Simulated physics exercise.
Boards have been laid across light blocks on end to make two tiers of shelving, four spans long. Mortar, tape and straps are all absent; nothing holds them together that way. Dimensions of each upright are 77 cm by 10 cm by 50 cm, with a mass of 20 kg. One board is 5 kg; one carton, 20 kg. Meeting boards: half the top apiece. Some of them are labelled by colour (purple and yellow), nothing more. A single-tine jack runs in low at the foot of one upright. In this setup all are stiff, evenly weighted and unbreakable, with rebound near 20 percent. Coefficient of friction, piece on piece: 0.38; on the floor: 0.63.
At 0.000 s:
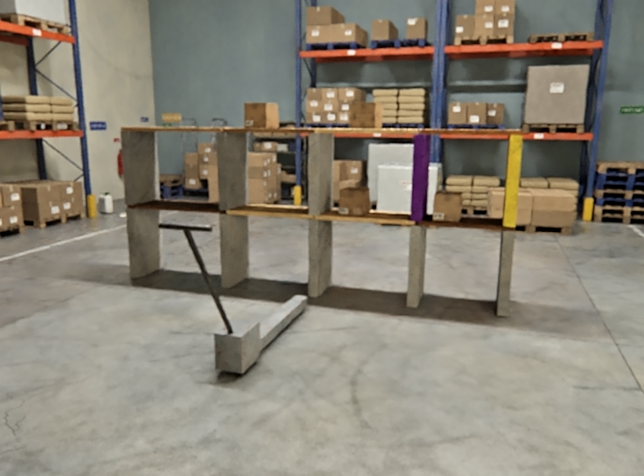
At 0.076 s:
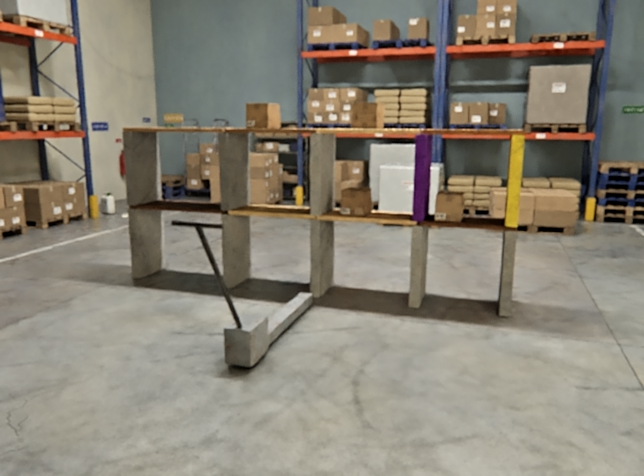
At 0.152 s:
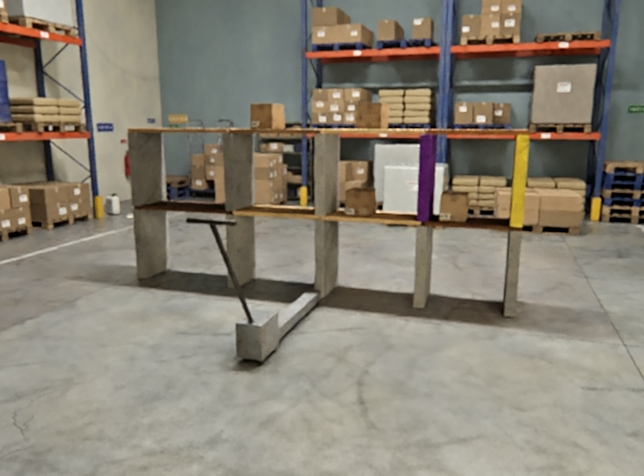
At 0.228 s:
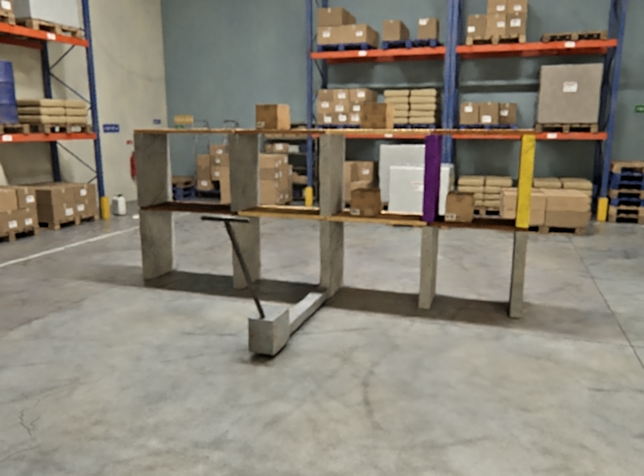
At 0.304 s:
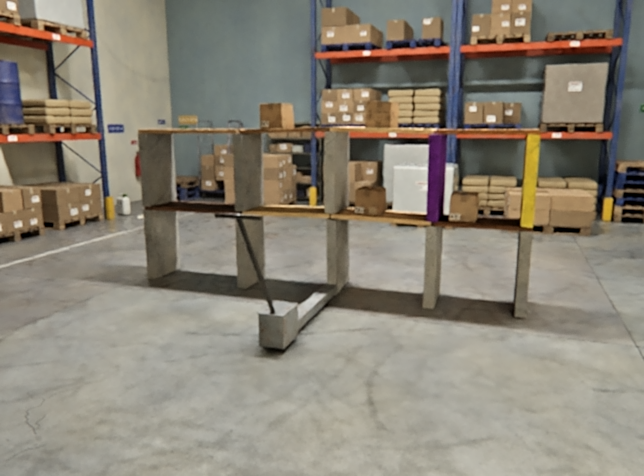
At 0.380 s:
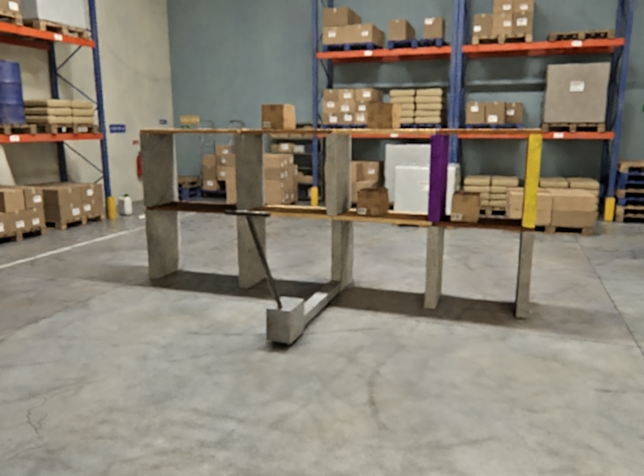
A low grey jack with a black handle slid slowly away across the warehouse floor toward a long two-tier shelf of boards and grey blocks, then in under it, while the shelf barely changed.
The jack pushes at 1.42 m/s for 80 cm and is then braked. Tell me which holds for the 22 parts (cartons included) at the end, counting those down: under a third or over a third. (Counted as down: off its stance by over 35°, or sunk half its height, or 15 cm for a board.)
For the 22 parts (cartons included), more than a third of them.
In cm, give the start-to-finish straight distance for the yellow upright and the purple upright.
Yellow: About 90 cm, purple: About 90 cm.
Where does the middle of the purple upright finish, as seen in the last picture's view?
At about (408, 263).
Around 0.88 s, 1 of the 22 pieces down; purple upright tipped 4°; yellow upright displaced 30 mm.
Around 1.24 s, 8 of the 22 pieces down; purple upright tipped 7°; yellow upright displaced 24 mm.
Around 1.66 s, 17 of the 22 pieces down; yellow upright tipped 23°; purple upright tipped 16°, 60 cm lower.
Around 1.96 s, 22 of the 22 pieces down; yellow upright tipped 56°, 64 cm lower; purple upright tipped 37°, 66 cm lower.
Finally (5.9 s), 22 of the 22 pieces down; purple upright on its side; yellow upright tipped 74°, 90 cm lower. That is 100 per cent. Seen by the last camera, middles, purple upright near (408, 263), yellow upright near (538, 281).
